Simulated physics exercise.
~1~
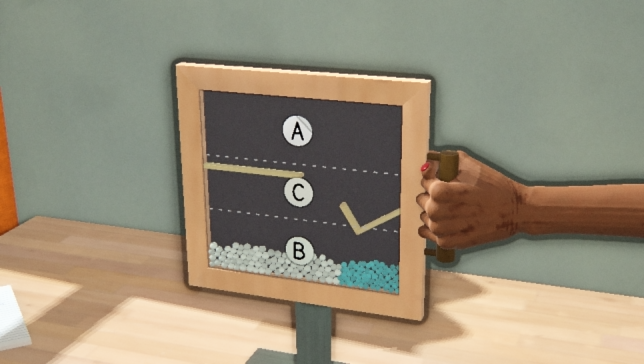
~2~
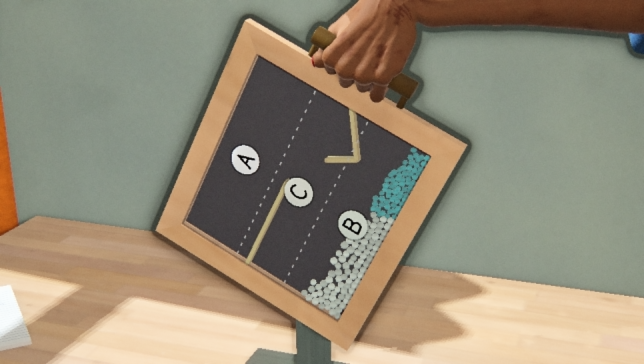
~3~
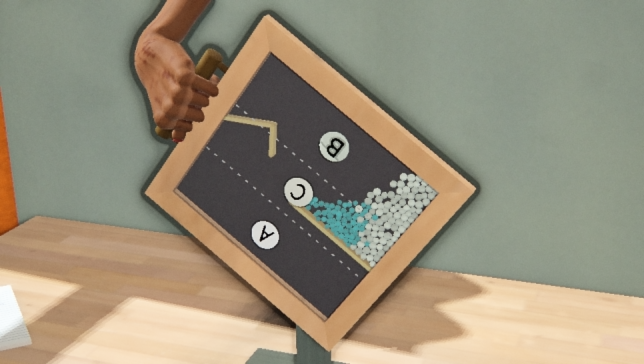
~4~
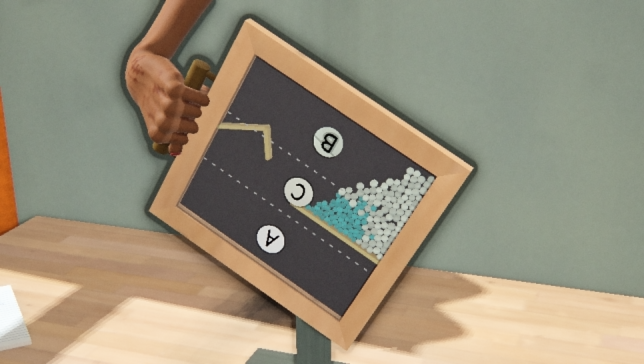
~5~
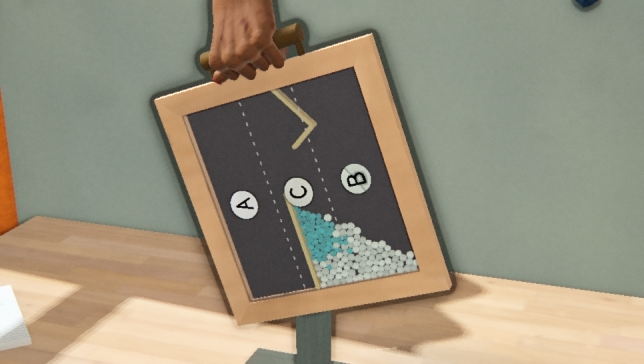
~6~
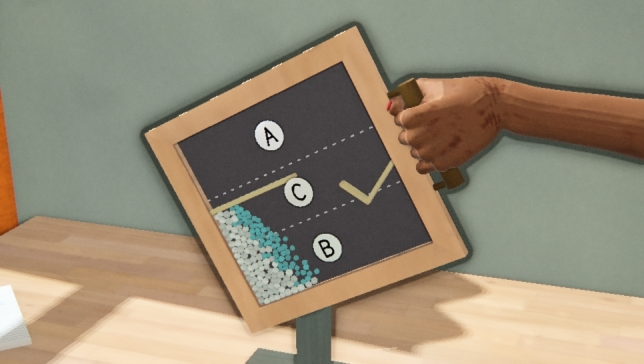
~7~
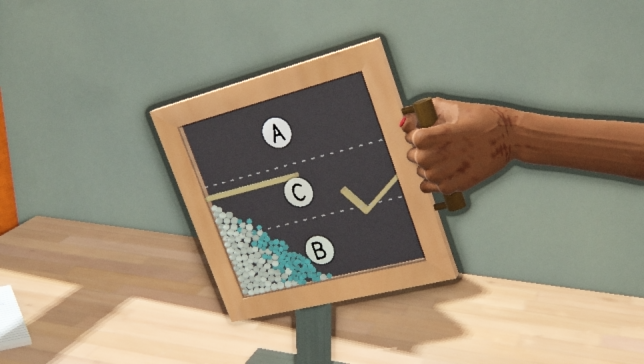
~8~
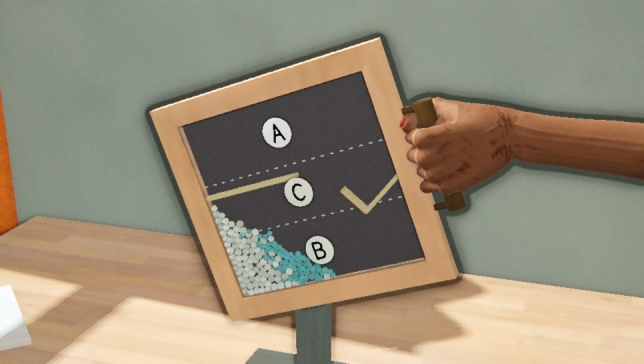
Hand turning a framed box of white and turquoise balls anticlockwise, then partway back, leaving them heaped lower left, mostly by B.
